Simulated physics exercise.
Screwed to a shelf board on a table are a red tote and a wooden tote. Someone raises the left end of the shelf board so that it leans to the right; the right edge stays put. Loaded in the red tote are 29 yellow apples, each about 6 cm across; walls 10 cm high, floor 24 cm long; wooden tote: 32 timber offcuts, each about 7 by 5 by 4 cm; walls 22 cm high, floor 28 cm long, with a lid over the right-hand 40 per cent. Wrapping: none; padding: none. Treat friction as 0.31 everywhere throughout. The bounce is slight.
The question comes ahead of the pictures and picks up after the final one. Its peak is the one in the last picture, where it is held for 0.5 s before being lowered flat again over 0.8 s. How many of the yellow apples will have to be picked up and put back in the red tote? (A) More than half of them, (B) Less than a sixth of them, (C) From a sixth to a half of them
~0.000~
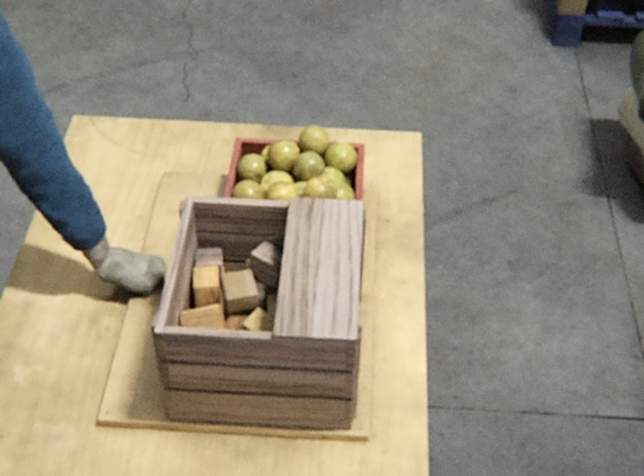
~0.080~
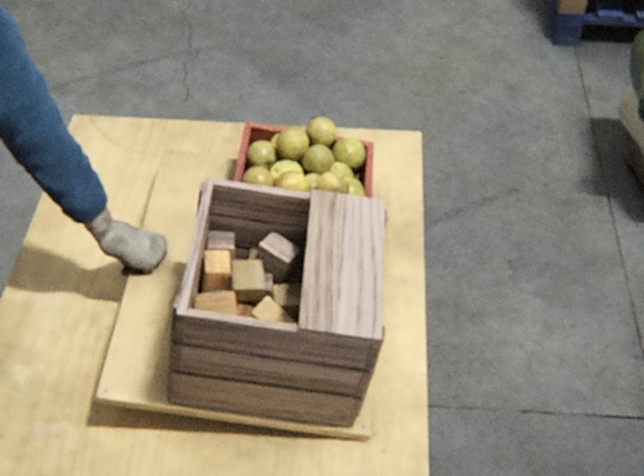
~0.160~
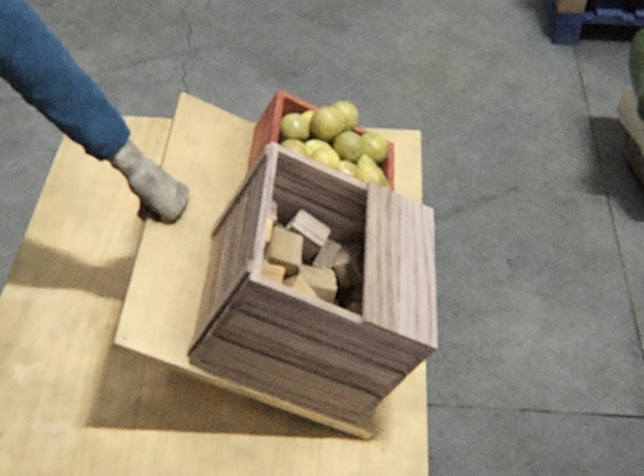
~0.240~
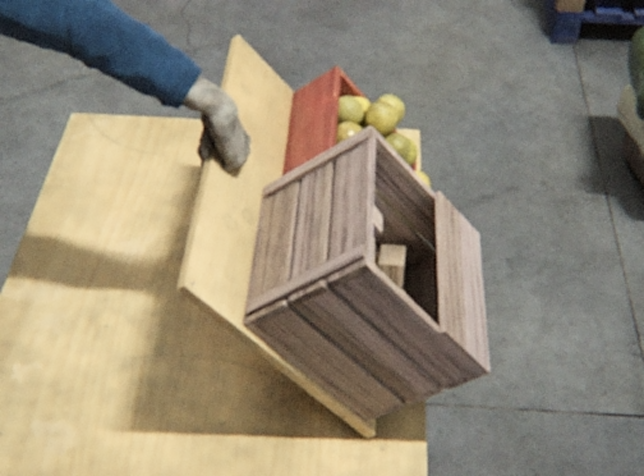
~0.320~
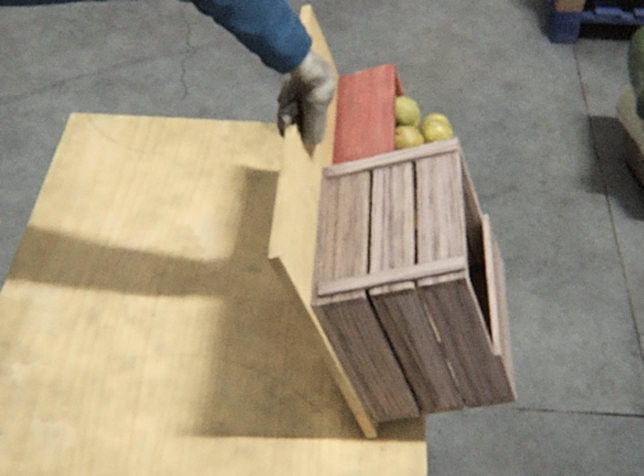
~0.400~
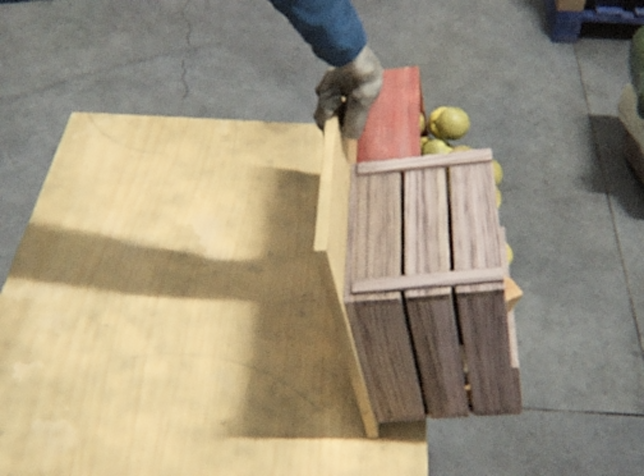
A, more than half of them.
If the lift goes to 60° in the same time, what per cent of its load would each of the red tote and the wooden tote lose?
Then red tote 40, wooden tote 0 per cent.
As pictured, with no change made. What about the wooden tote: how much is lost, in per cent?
About 20 percent for the wooden tote.
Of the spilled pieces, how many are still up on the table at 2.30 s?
About 0 of them.
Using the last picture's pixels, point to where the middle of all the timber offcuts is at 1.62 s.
Somewhere around pixel (330, 326).
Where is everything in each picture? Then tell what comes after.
In the first frame (places track the rim corner closest to us here, unless another is named), red tote (by its farthest rim corner) (242, 139); wooden tote (348, 340); tipped 0°; all still inside.
The second frame shows red tote (251, 124); wooden tote (372, 339); tipped 8°.
The third frame shows wooden tote (426, 345); tipped 27°.
The fourth frame shows wooden tote (480, 368); tipped 51°.
The fifth frame shows wooden tote (509, 394); tipped 70°; 5 out.
The sixth frame shows wooden tote (516, 406); tipped 78°; 12 out.
After 0.70 s, tilt 78°; the red tote is down by 21 of 29 and the wooden tote is down by 5 of 32.
After 1.09 s, tilt 67°; the red tote is down by 23 of 29 and the wooden tote is down by 5 of 32.
After 1.62 s, tilt 2°; the red tote is down by 23 of 29 and the wooden tote is down by 5 of 32.
Outcome (at 2.30 s), the red tote is down by 23 of 29 and the wooden tote is down by 5 of 32. Asked share, 23 of 29, 79 per cent.
